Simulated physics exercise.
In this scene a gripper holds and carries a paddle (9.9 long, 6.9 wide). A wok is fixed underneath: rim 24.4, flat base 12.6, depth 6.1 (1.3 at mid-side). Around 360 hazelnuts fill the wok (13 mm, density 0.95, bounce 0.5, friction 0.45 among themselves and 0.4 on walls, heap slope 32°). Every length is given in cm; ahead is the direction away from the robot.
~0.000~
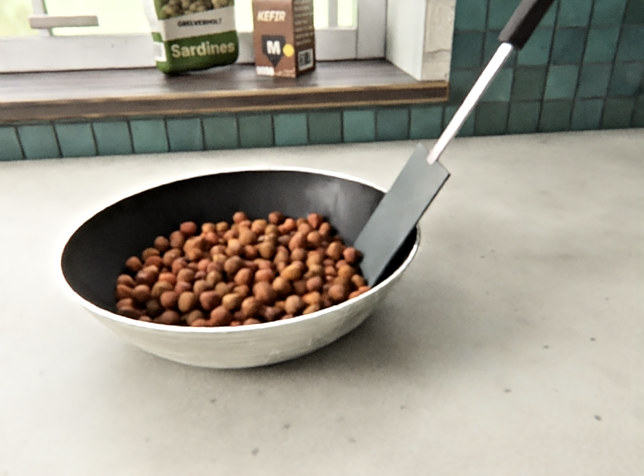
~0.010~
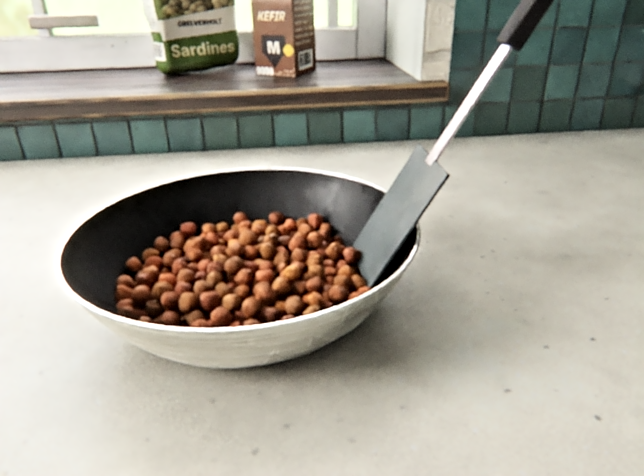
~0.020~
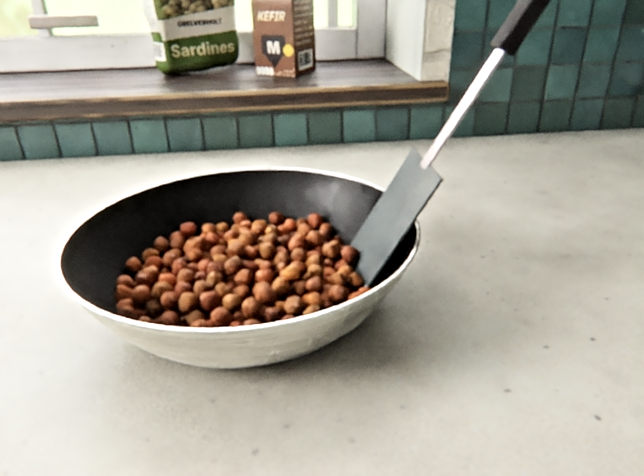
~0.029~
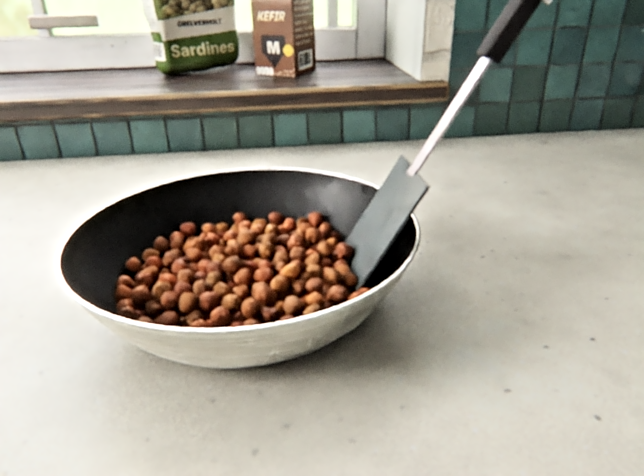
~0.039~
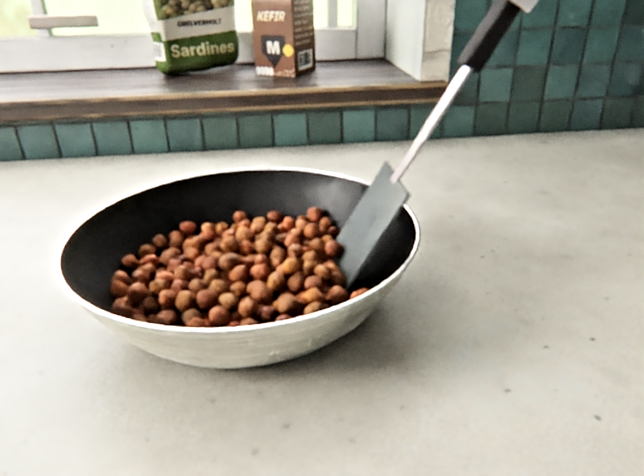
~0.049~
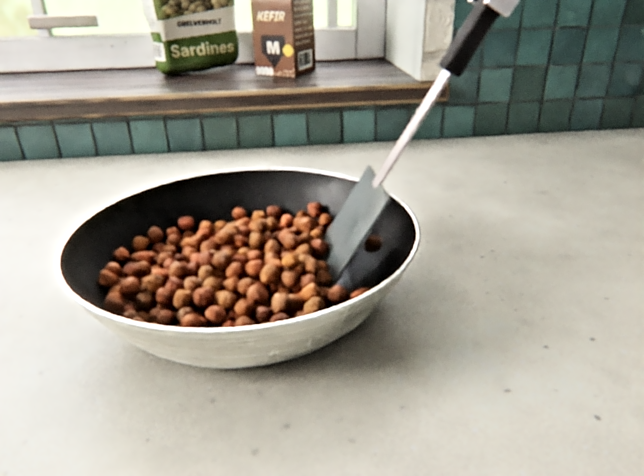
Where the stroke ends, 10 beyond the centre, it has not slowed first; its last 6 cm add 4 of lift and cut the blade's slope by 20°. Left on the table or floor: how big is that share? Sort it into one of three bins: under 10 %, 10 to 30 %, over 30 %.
Bin: Over 30 %.
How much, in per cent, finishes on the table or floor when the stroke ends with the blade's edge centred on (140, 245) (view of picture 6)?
I'd estimate about 25 per cent.
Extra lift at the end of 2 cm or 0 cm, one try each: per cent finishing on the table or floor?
Result, in order: Approx. 40 % and 45 %.
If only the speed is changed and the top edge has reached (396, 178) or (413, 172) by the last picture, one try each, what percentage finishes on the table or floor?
About 35 and 25 per cent.
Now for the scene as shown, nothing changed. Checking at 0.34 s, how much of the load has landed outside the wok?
It is near 10 percent.
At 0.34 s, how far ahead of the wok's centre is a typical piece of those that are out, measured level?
About 24 cm.
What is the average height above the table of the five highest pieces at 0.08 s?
8 cm.
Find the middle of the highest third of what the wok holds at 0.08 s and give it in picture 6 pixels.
At about (216, 262).
By 0.08 s, sloping 59°, highest piece 12 above the table; 359 in the wok, 1 on the blade or in flight.
By 0.12 s, sloping 55°, highest piece 19 above the table; 359 in the wok, 1 on the blade or in flight.
By 0.34 s, sloping 39°, highest piece 35 above the table; 219 in the wok, 30 on the table or floor, 111 on the blade or in flight.
By 1.39 s, sloping 39°, highest piece 4 above the table; 219 in the wok, 141 on the table or floor.
Final count, 219 in the wok, 141 on the table or floor. That is 39 % on the table or floor.
